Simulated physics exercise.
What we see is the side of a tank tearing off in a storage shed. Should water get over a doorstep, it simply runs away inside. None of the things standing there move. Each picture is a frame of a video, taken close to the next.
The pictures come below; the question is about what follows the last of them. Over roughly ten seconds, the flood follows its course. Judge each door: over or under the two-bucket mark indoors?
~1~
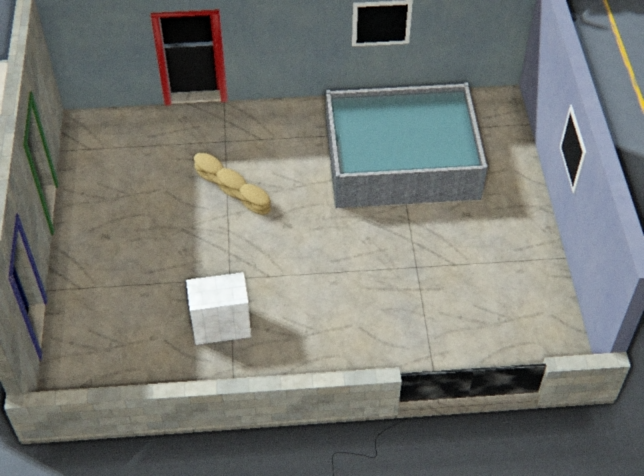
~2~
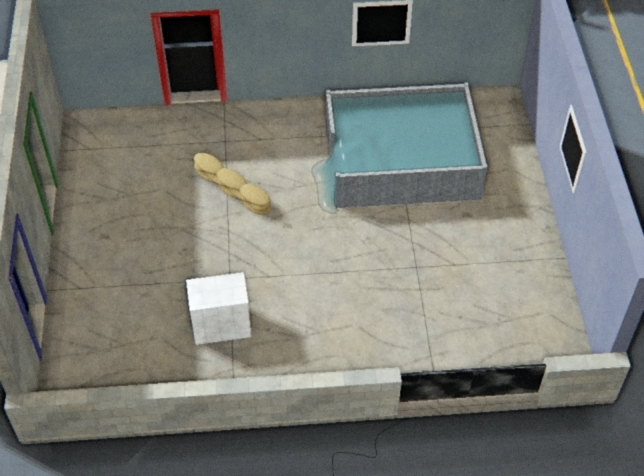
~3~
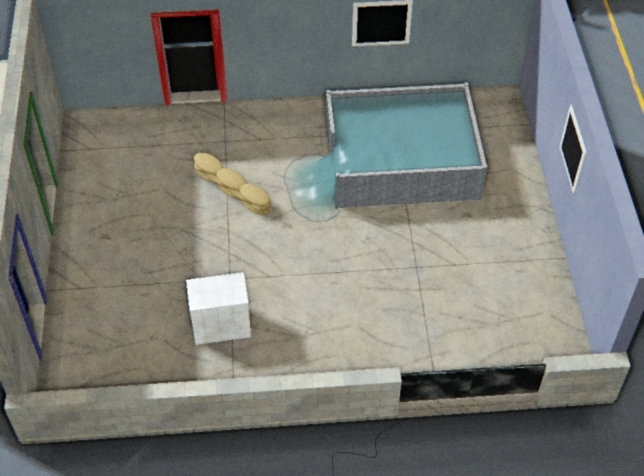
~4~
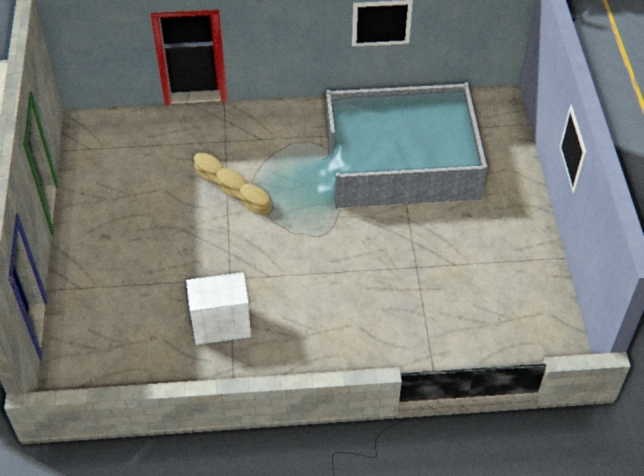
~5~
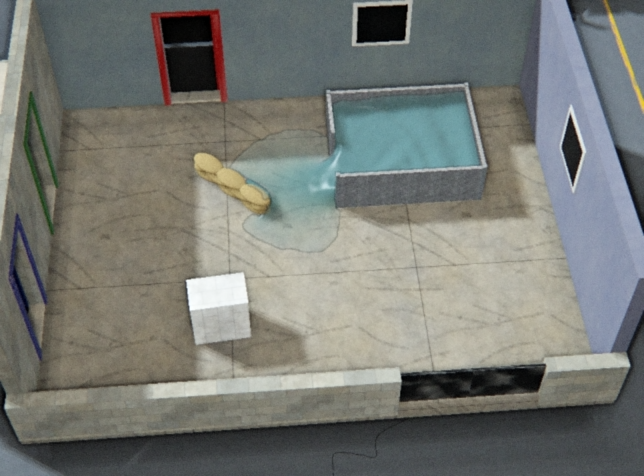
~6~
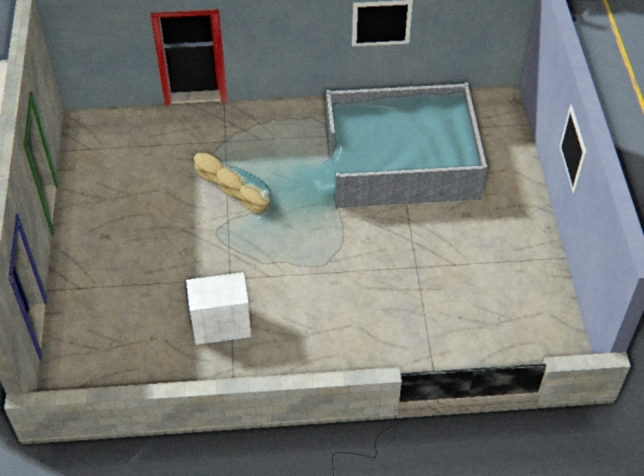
My call: Red door, over; blue door, over; green door, under.
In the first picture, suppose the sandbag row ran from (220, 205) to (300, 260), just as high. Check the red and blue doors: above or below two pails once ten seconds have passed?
The red door exceeds the limit, while the blue door remains within the limit.
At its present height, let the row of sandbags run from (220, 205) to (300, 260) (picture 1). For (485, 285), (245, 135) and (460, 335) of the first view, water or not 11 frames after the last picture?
Well, in order they'd be left untouched, waterlogged and left untouched.
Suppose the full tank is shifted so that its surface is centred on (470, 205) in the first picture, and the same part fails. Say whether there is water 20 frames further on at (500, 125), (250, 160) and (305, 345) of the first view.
Result: Spared; inundated; inundated.
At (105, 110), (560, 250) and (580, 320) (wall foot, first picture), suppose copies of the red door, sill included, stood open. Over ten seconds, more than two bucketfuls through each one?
Exceeds it; stays within it; stays within it.
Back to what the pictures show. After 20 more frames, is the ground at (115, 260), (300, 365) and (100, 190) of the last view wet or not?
As listed: Awash, covered, under water.
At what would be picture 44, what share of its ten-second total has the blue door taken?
Something like 75 in a hundred.
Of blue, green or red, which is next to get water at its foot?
That's the red one.
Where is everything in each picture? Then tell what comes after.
The open tank at (404, 132) is whole and still, in the first frame.
The front is at (335, 211), out from the gap at (337, 175), in the second frame.
Water pours out at (337, 176) and has run to (289, 176), in the third frame.
The front is at (258, 180), out from the gap at (337, 177), in the fourth frame.
The front is at (230, 174), out from the gap at (337, 177), in the fifth frame.
Water pours out at (337, 176) and has run to (212, 160), in the sixth frame.
A moment on, water covers 20 % of the floor; the red door wet at the sill, nothing in, the blue door not reached, the green door not reached.
Next, water covers 35 % of the floor; the red door far over two buckets in, the blue door not reached, the green door not reached.
Then, water covers 50 % of the floor; the red door far over two buckets in, the blue door over two buckets in, the green door wet at the sill, nothing in.
Later, water covers 65 % of the floor; the red door far over two buckets in, the blue door far over two buckets in, the green door wet at the sill, nothing in.
In the end, water covers 80 % of the floor; the red door far over two buckets in, the blue door far over two buckets in, the green door wet at the sill, nothing in.
